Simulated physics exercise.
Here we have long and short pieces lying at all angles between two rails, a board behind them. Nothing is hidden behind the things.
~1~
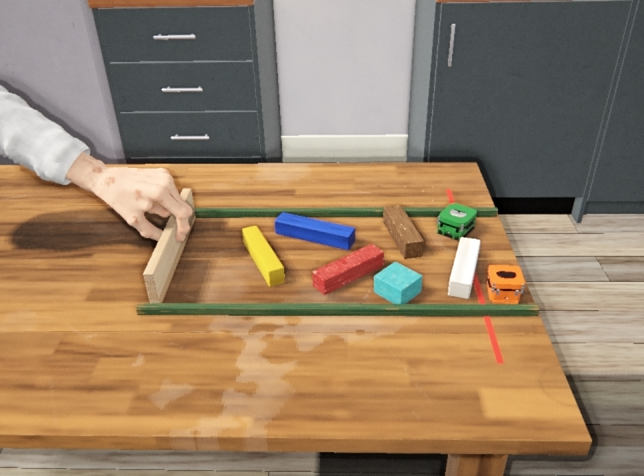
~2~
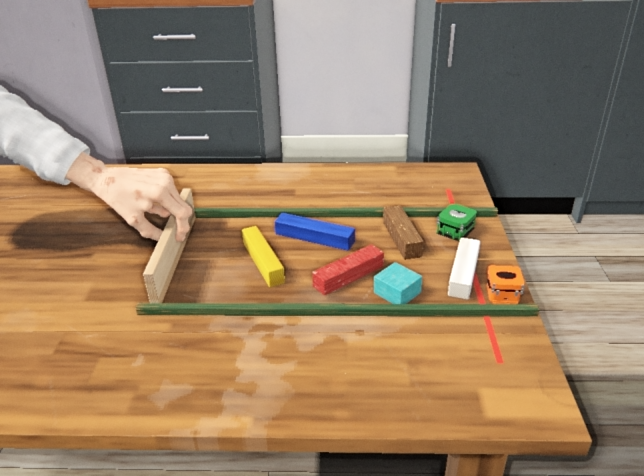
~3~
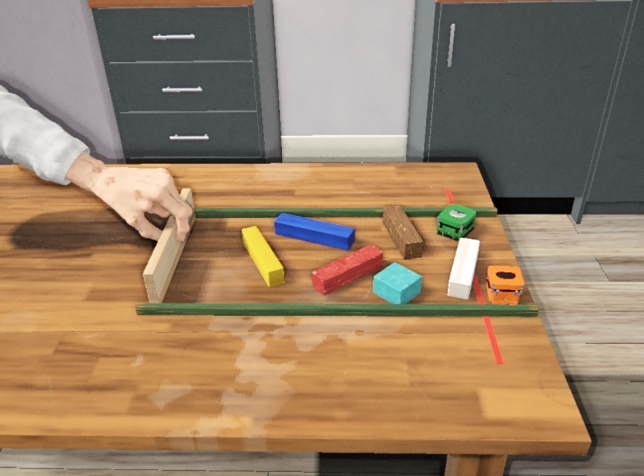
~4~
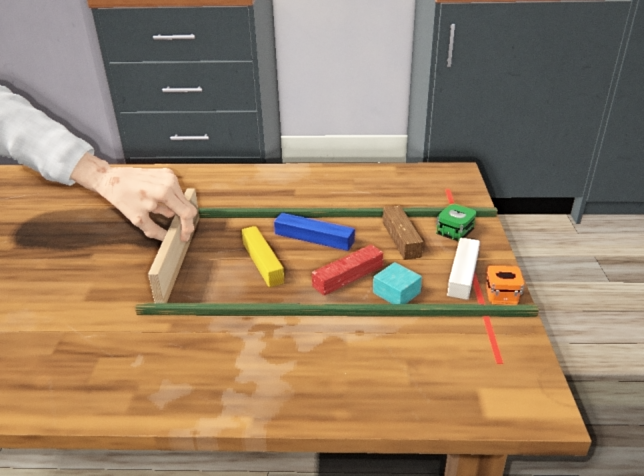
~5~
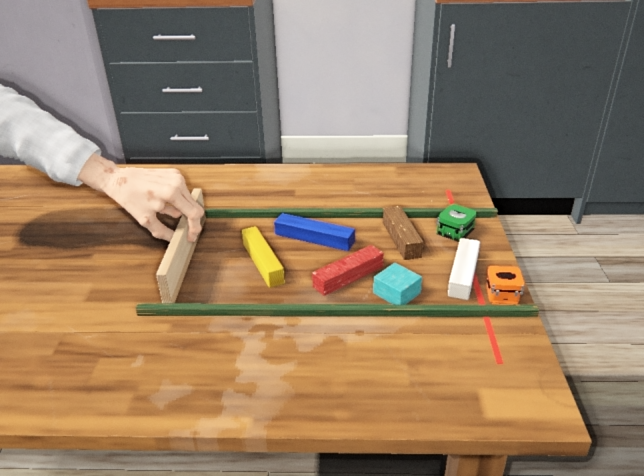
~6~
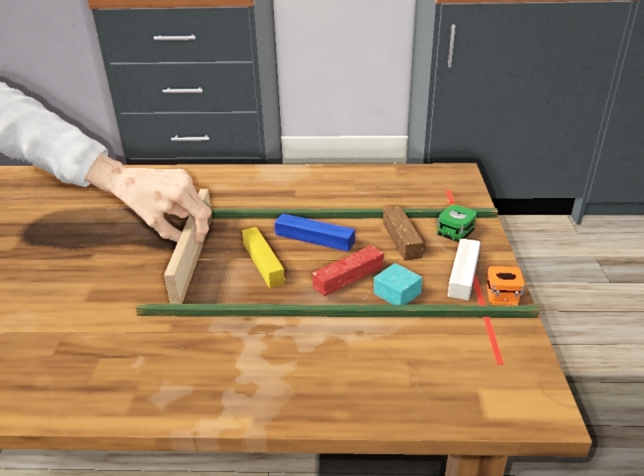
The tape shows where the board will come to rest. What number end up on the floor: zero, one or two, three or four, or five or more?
Here the number that fall off is three or four.
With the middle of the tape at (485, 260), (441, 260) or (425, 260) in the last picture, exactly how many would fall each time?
In that order 5, 1 and 1.
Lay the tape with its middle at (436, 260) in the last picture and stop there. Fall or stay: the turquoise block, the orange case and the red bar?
The turquoise block survives, the orange case is lost, the red bar remains up.
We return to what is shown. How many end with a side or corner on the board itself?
2 of them.
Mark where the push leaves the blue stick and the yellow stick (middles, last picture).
About (490, 235), and the other about (479, 257).
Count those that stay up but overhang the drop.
2 of them.
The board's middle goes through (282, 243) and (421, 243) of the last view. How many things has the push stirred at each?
The counts are 2 and 8.
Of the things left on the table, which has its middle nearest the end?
The brown bar ends nearest.
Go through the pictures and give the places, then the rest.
The first picture shows orange case (504, 285); green case (457, 222); white stick (465, 267); board (173, 242); tape (469, 259).
The second picture shows green case (457, 222); turquoise block (398, 285).
The third picture shows white stick (464, 267); brown bar (402, 231).
The fourth picture shows orange case (504, 285); blue stick (314, 231).
The fifth picture shows green case (456, 223); red bar (349, 269).
The sixth picture shows orange case (504, 286); green case (457, 223); white stick (465, 268); board (191, 243); tape (469, 260).
Soon after, none off yet; orange case at rest near (504, 286); green case at rest near (457, 223); white stick at rest near (465, 268).
Then, none off yet; orange case tipped well over near (550, 288); green case moved about its own width near (487, 221); white stick moved a little near (507, 269).
At rest, the number that fall off is three or four; fallen, turquoise block, white stick, green case and orange case.
